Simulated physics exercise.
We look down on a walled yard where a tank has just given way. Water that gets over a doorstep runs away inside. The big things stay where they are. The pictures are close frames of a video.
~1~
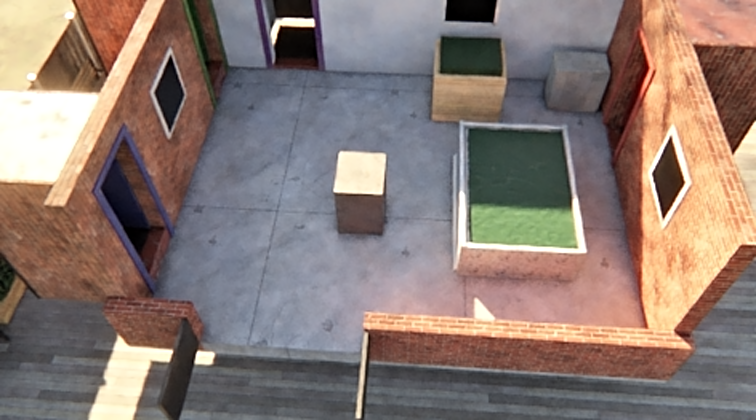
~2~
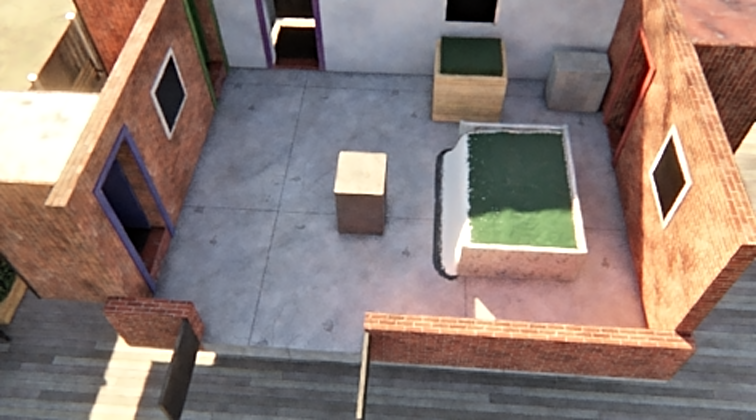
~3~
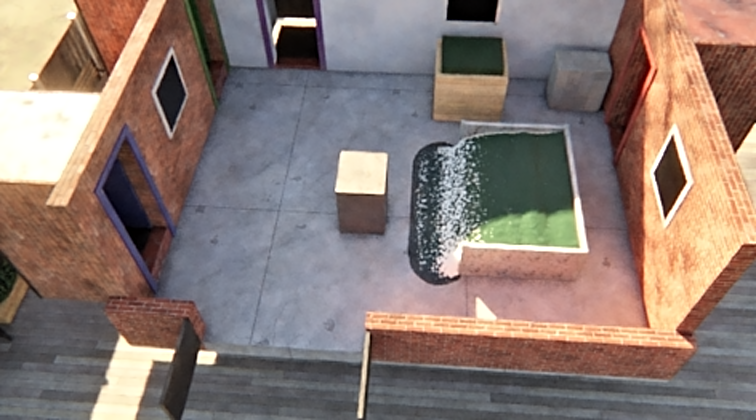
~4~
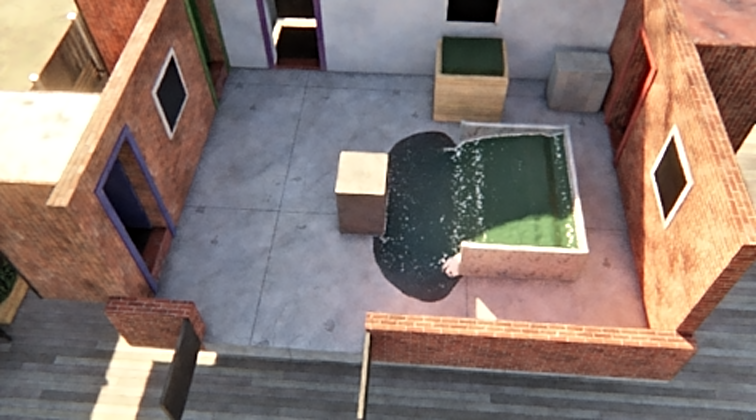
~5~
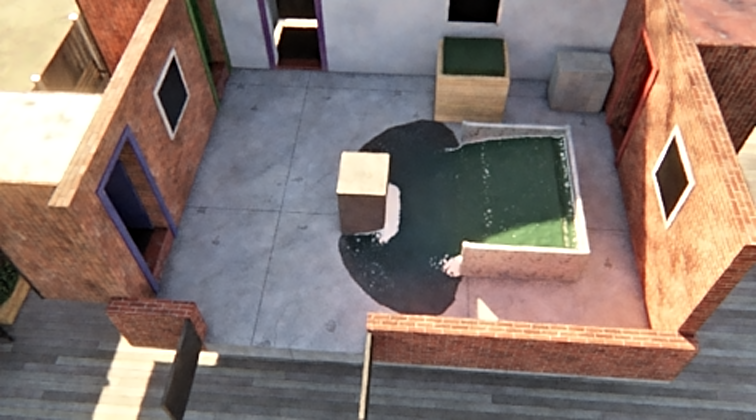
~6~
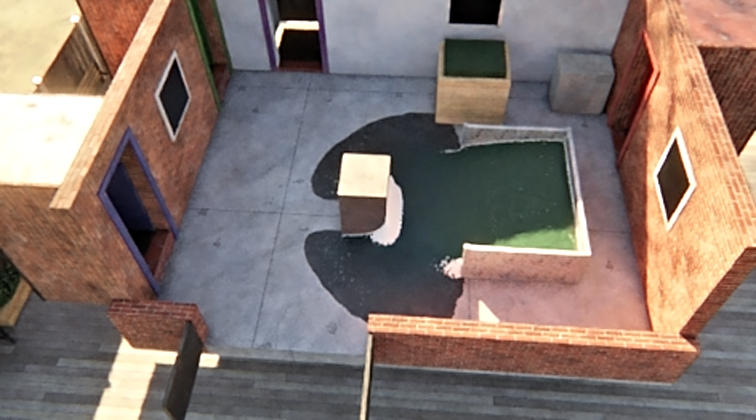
Dark green water pours from the left side of a rectangular tank in a brick-walled yard, spreads leftward across the grey floor, reaches a standing block, and flows around both sides of it, leaving the tank's level lower.
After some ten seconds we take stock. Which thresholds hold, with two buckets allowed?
The blue door admits no more than that; the red door admits no more than that; the green door admits no more than that; the purple door lets in a lot.
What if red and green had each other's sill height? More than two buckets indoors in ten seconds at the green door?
Green is over.
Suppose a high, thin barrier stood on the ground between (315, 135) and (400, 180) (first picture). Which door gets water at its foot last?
It is the red one.
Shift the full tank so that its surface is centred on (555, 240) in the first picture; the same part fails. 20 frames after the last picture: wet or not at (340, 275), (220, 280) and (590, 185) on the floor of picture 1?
In turn: Flooded, under water, dry.
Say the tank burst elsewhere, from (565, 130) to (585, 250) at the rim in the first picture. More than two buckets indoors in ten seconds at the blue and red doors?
One by one: The blue one stays under; the red one goes over.
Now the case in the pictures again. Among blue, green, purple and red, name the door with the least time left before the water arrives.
That is the blue door.
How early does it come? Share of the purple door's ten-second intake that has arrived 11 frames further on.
Roughly 0 per cent.
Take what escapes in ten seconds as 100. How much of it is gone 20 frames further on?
I make it 45 per cent.
A moment on, water covers 50 % of the floor; the blue door not reached, the red door not reached, the green door not reached, the purple door not reached.
Next, water covers 65 % of the floor; the blue door wet at the sill, nothing in, the red door not reached, the green door wet at the sill, nothing in, the purple door wet at the sill, nothing in.
Then, water covers 70 % of the floor; the blue door wet at the sill, nothing in, the red door not reached, the green door wet at the sill, nothing in, the purple door over two buckets in.
Later, water covers 80 % of the floor; the blue door wet at the sill, nothing in, the red door not reached, the green door wet at the sill, nothing in, the purple door over two buckets in.
In the end, water covers 100 % of the floor; the blue door wet at the sill, nothing in, the red door under two buckets in, the green door wet at the sill, nothing in, the purple door over two buckets in.
